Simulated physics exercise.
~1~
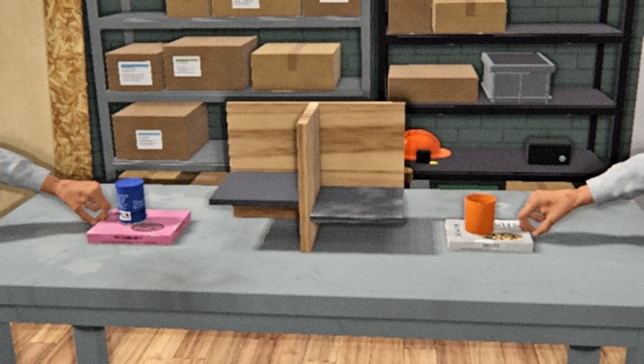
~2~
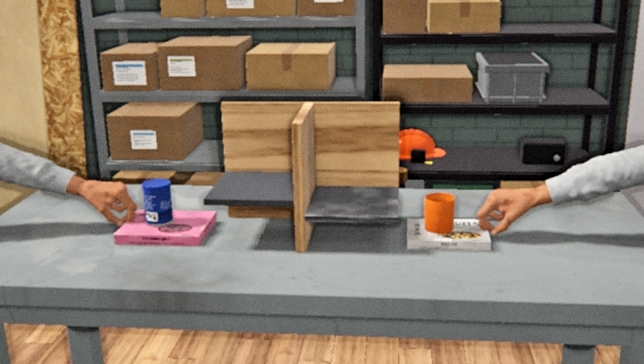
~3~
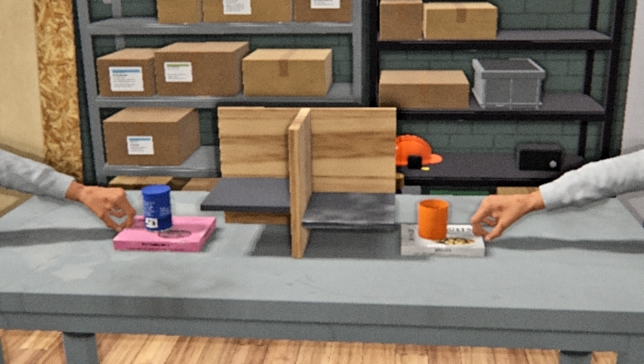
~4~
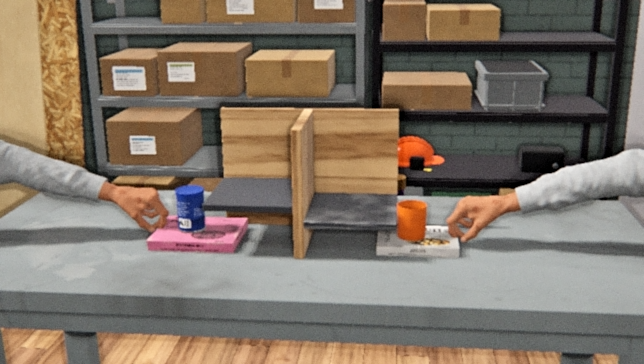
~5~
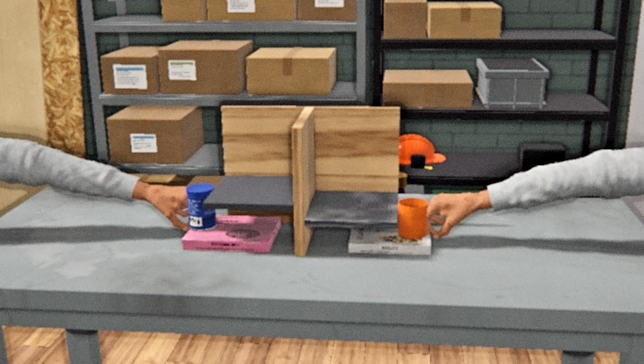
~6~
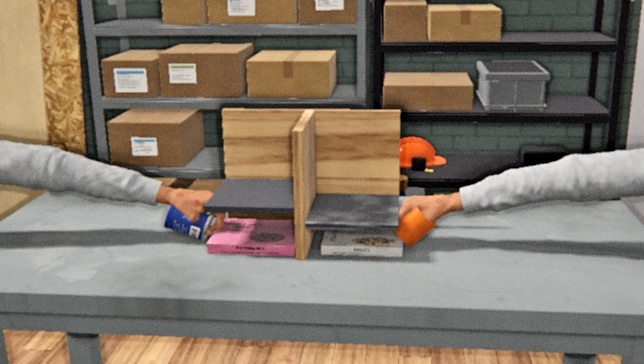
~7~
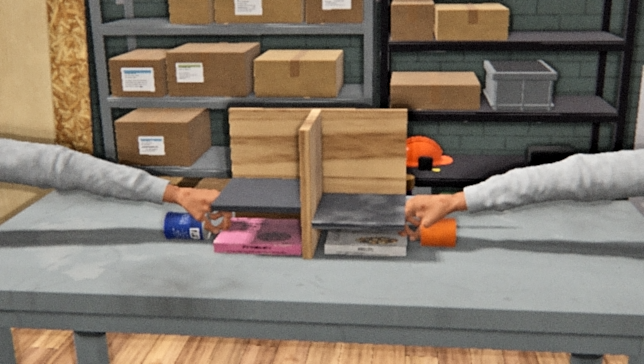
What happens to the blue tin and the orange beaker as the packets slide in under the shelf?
Both are knocked back by the shelf edges and end up lying on their sides just outside the stand, while the packets go in underneath.
